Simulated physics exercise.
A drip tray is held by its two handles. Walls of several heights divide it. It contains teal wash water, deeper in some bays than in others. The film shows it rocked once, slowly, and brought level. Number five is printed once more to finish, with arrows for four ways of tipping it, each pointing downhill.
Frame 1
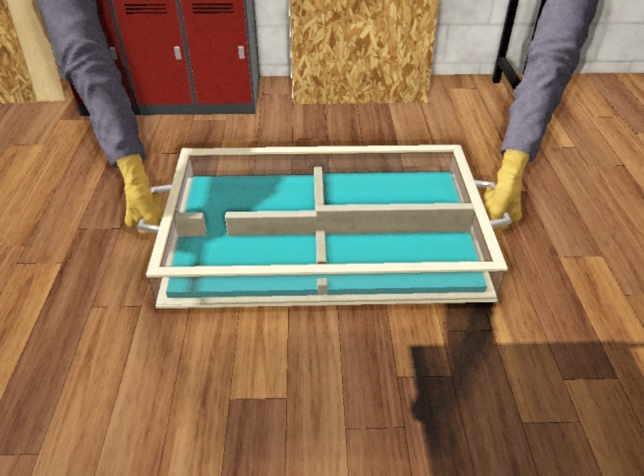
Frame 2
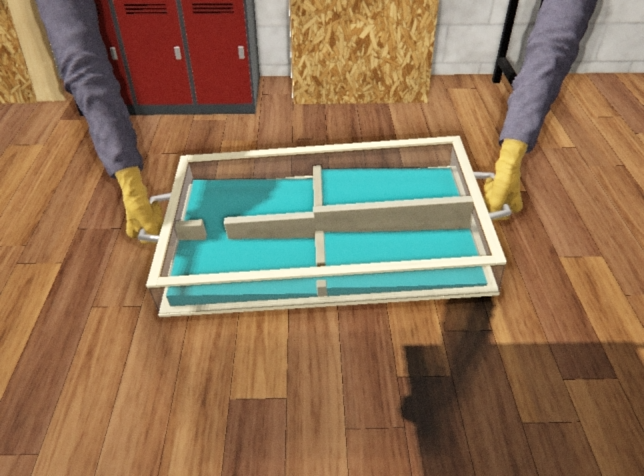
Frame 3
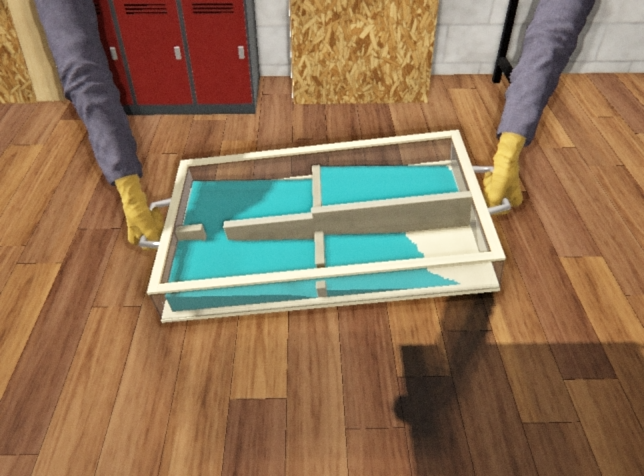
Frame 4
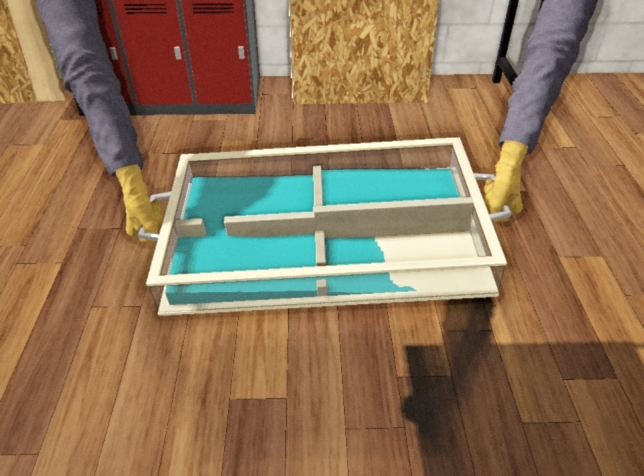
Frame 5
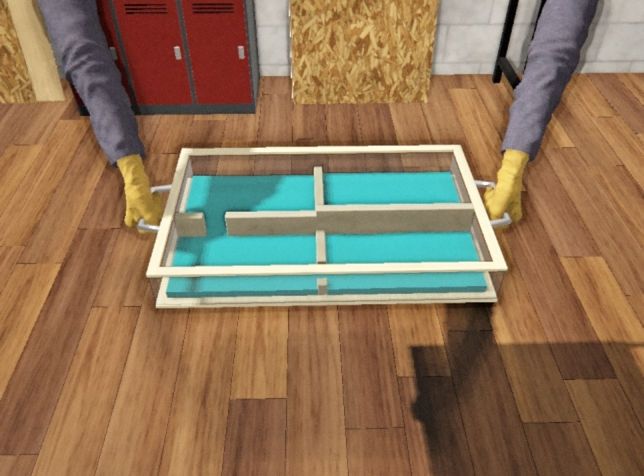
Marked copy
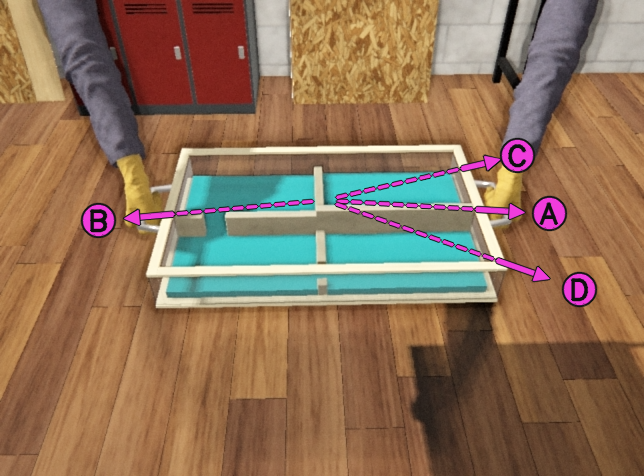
At first, yellow-gloved hands hold a divided tray of teal liquid level by its two handles above a wooden floor. The hands tip it slightly down to the left, and the liquid draws away from the front right corner, baring the pale bottom. They then bring the tray level, and teal covers that corner again.
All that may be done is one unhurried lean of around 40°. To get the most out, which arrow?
Arrow D.
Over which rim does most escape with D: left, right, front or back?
The right rim.
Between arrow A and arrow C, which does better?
That would be C.
In magenta, A ends at (519, 211); B ends at (129, 218); C ends at (494, 161); D ends at (544, 276).
With A, about 35 % stays in the tray, the largest part in the back right bay.
With B, about 29 % stays in the tray, the largest part in the front left bay.
With C, about 25 % stays in the tray, the largest part in the back right bay.
With D, about 19 % stays in the tray, the largest part in the front right bay.
